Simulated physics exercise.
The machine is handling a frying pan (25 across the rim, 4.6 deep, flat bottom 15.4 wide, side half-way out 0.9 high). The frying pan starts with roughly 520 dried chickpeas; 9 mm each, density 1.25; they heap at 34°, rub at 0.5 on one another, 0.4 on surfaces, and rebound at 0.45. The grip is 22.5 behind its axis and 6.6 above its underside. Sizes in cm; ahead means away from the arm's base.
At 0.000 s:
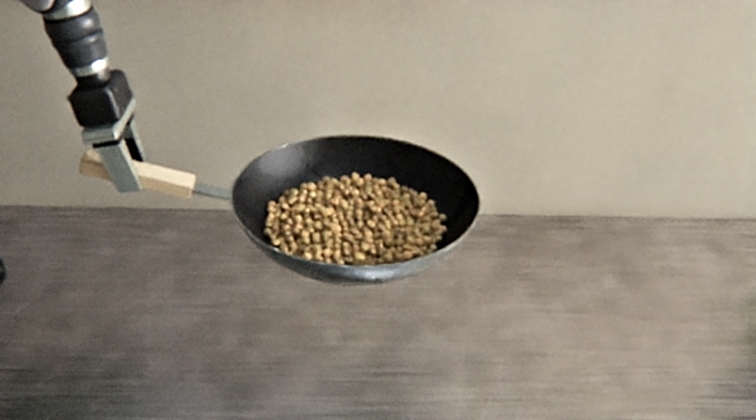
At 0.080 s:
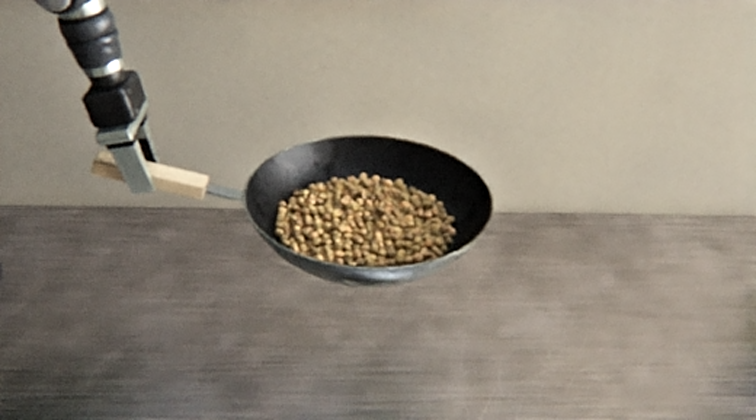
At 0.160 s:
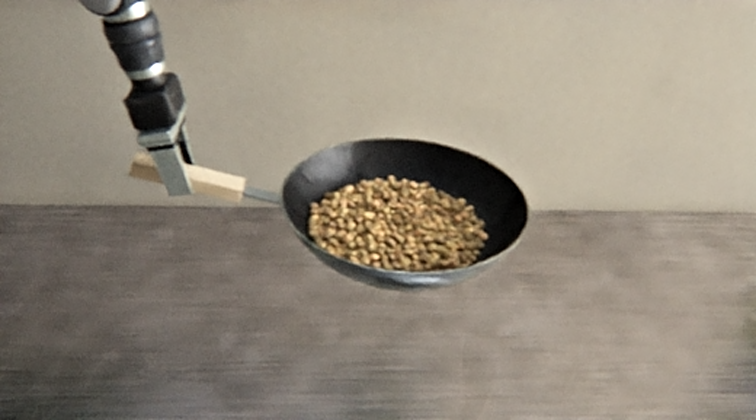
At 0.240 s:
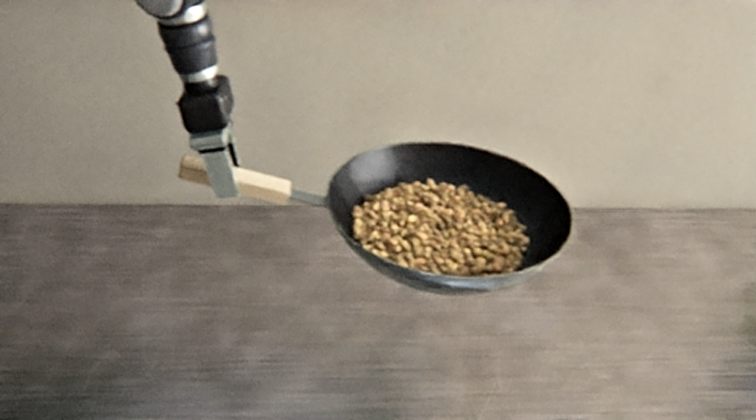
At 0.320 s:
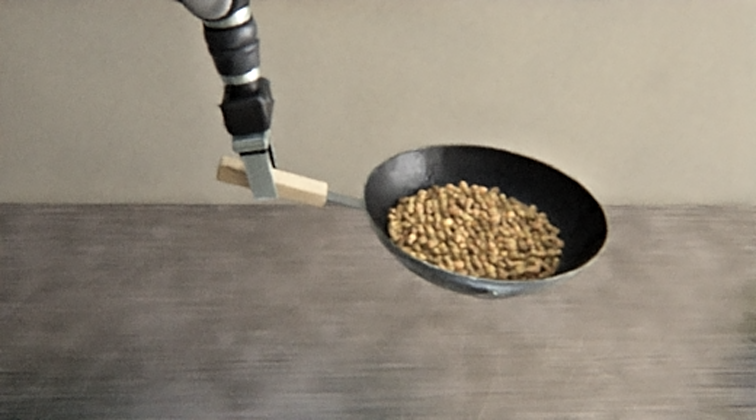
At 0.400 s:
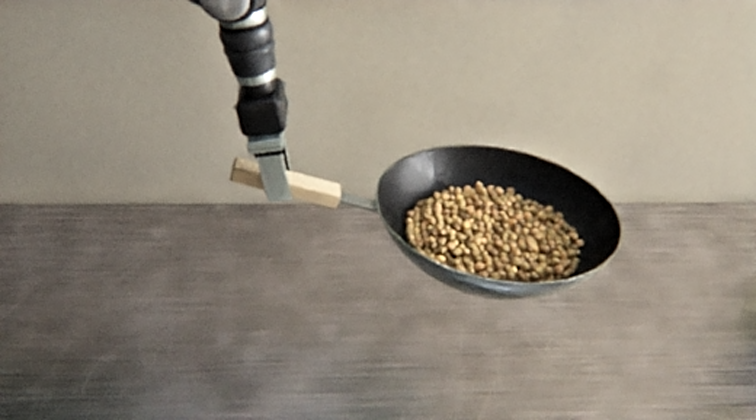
A robot arm gripped a dark frying pan of dried chickpeas by its wooden handle and carried it to the right above a gray surface, the pan tilting slightly forward as it moved.
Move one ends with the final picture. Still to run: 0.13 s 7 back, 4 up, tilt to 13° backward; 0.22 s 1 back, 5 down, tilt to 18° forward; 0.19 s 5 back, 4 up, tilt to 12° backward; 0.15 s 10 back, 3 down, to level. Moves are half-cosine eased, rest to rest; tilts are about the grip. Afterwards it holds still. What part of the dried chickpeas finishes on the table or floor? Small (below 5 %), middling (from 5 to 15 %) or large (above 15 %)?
A large share, above 15 %, ends on the table or floor.
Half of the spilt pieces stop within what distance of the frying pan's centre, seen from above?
Some 20 cm.
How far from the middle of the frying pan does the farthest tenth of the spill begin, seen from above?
About 50 cm.
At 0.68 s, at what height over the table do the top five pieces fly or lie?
Some 44 cm.
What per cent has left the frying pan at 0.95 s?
Near 55 per cent so far.
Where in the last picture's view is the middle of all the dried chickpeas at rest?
Around (247, 384).
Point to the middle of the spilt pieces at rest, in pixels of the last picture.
Around (210, 384).
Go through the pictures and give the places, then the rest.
In the first picture, frying pan middle at (356, 213), level; upper third of the load around (355, 220), from x 270 to 445, top at y 175; 521 in the frying pan.
In the second picture, frying pan middle at (368, 214), level; upper third of the load around (361, 220), from x 280 to 450, top at y 175.
In the third picture, frying pan middle at (403, 217), tilted 1° forward; upper third of the load around (388, 223), from x 315 to 485, top at y 180.
In the fourth picture, frying pan middle at (447, 221), tilted 2° forward; upper third of the load around (424, 227), from x 355 to 525, top at y 185.
In the fifth picture, frying pan middle at (481, 224), tilted 3° forward; upper third of the load around (459, 230), from x 390 to 560, top at y 185.
In the sixth picture, frying pan middle at (494, 225), tilted 3° forward; upper third of the load around (481, 232), from x 410 to 580, top at y 185; 521 in the frying pan.
After 0.68 s, tilted 10° forward, highest piece 45 above the table; 3 in the frying pan, 518 in flight or on a rim.
After 0.95 s, tilted 12° backward, highest piece 45 above the table; 250 on the table or floor, 225 in the frying pan, 46 in flight or on a rim.
After 1.29 s, level, highest piece 54 above the table; 329 on the table or floor, 113 in the frying pan, 79 in flight or on a rim.
After 2.34 s, level, highest piece 24 above the table; 408 on the table or floor, 113 in the frying pan.
At rest, 408 on the table or floor, 113 in the frying pan. That is 78 % on the table or floor.
